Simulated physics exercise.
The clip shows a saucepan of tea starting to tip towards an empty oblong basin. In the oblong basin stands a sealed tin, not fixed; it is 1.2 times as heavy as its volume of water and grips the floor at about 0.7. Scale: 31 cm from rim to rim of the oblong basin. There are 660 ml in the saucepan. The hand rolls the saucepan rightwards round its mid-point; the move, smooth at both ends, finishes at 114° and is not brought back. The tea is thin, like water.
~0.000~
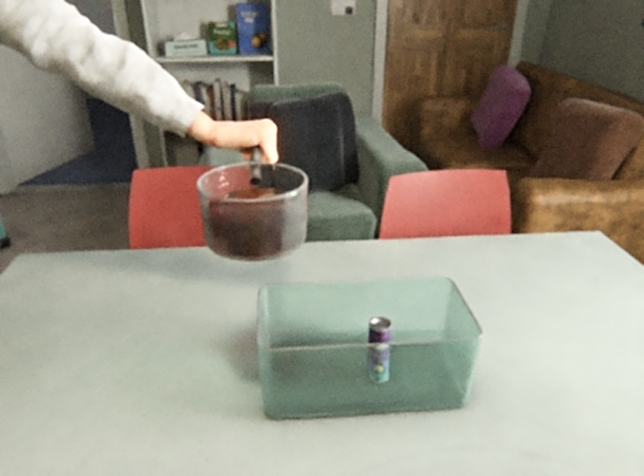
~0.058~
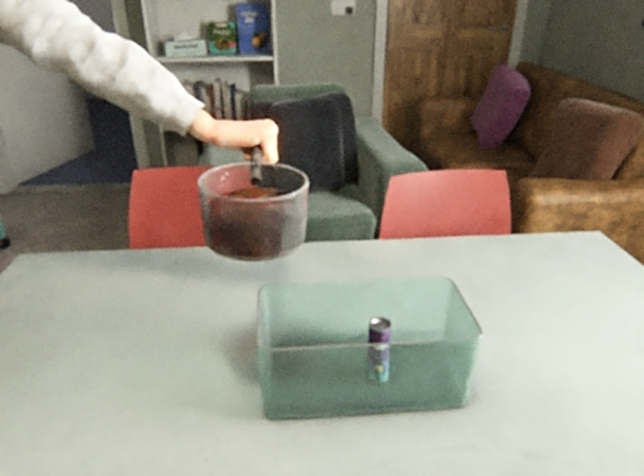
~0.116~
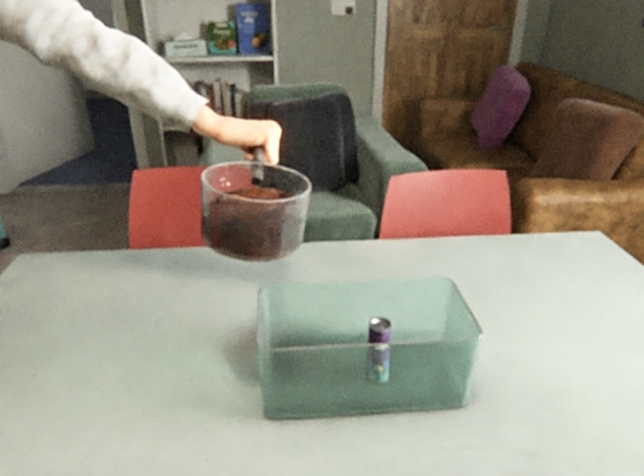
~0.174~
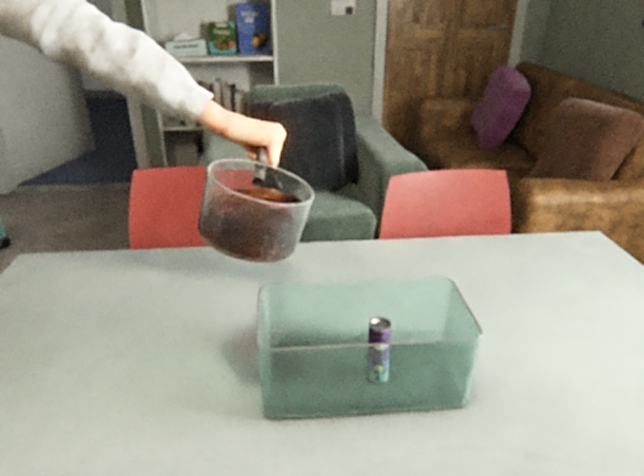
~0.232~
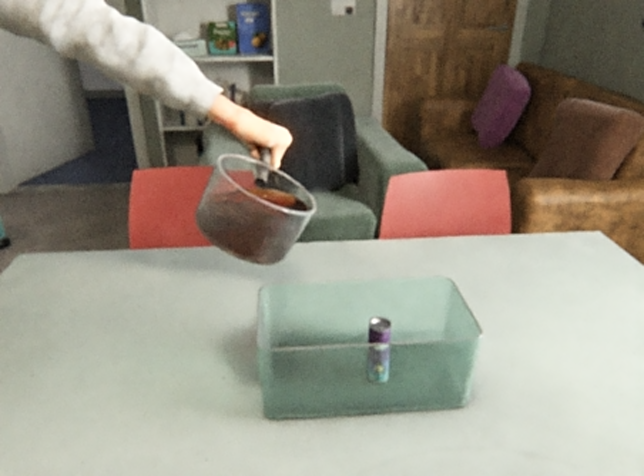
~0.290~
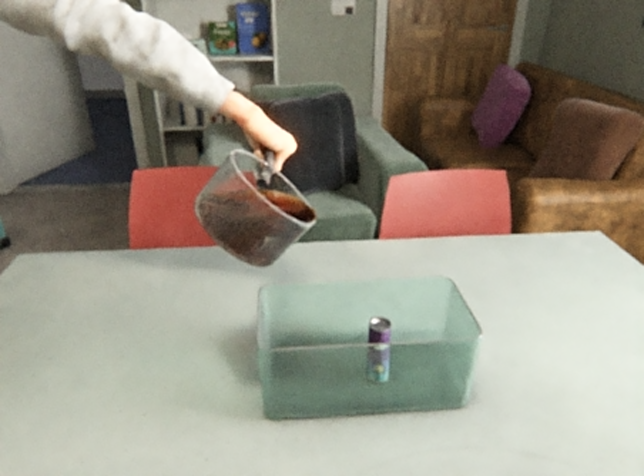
A glass saucepan of dark tea, held by a hand in a pale sleeve, tilted smoothly rightwards above a table, where a clear oblong basin with a small purple tin inside stayed still.
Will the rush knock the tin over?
The tin remains upright.
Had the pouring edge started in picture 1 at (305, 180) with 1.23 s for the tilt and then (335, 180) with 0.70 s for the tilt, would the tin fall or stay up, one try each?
First it keeps standing; then it stays up.
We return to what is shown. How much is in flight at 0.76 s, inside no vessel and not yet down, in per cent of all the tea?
Some 10 per cent.
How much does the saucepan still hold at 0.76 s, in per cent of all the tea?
About 5 per cent.
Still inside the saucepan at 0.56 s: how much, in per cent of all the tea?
Near 30 in a hundred.
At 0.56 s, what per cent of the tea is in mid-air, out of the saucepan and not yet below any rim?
Some 48 per cent.
By 0.56 s the tilt is 104° and 30 per cent is still to pour; the tin stands where it began.
By 0.76 s the tilt is 114° and 5 per cent is still to pour; the tin stands where it began.
By 0.97 s the tilt is 114° and 0 per cent is still to pour; the tin stands where it began.
By 1.20 s the tilt is 114° and 0 per cent is still to pour; the tin stands where it began.
At rest the tin stands where it began.
